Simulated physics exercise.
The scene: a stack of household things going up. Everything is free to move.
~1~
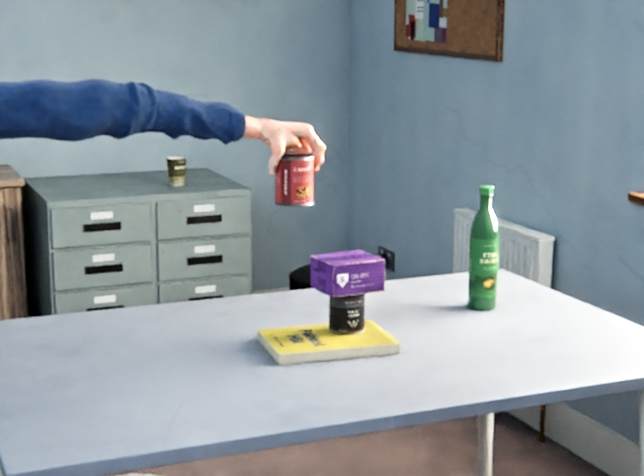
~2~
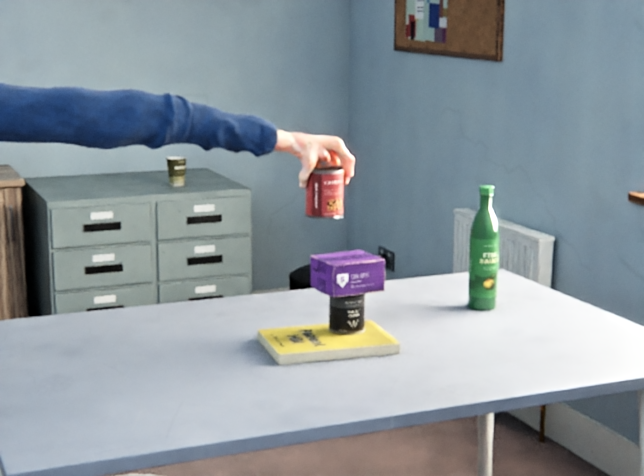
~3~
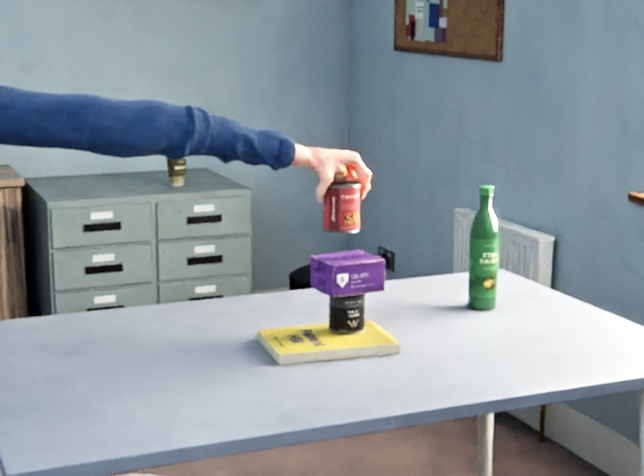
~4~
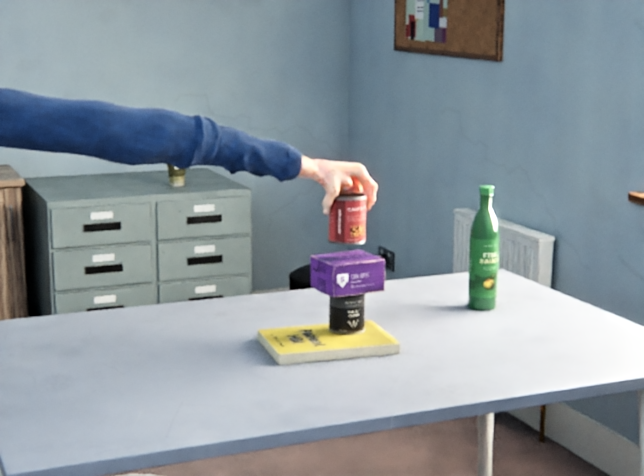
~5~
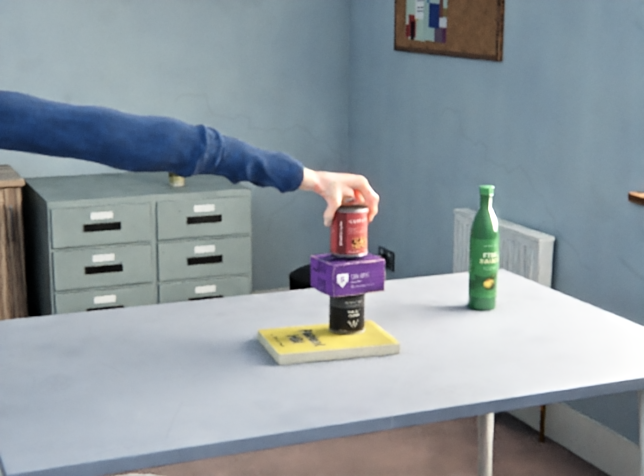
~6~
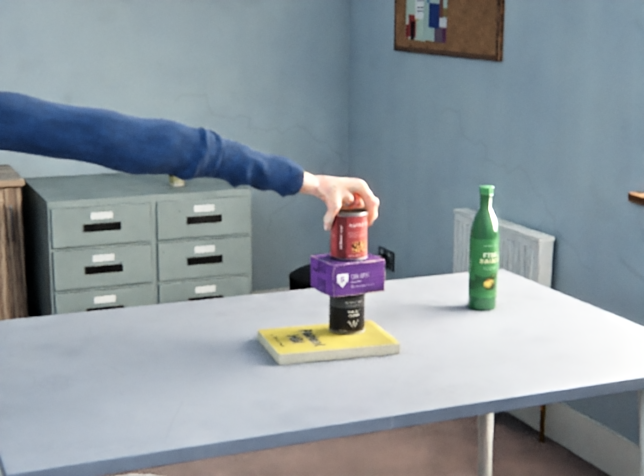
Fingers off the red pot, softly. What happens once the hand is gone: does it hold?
Here the pile keeps its balance.
Then, 0.10 s on from there, no change.
Then, 0.40 s on from there, red pot resting near (349, 235).
In the end, all 5 unmoved. At the end, from the last picture's camera, red pot near (349, 235). The pile stays up.
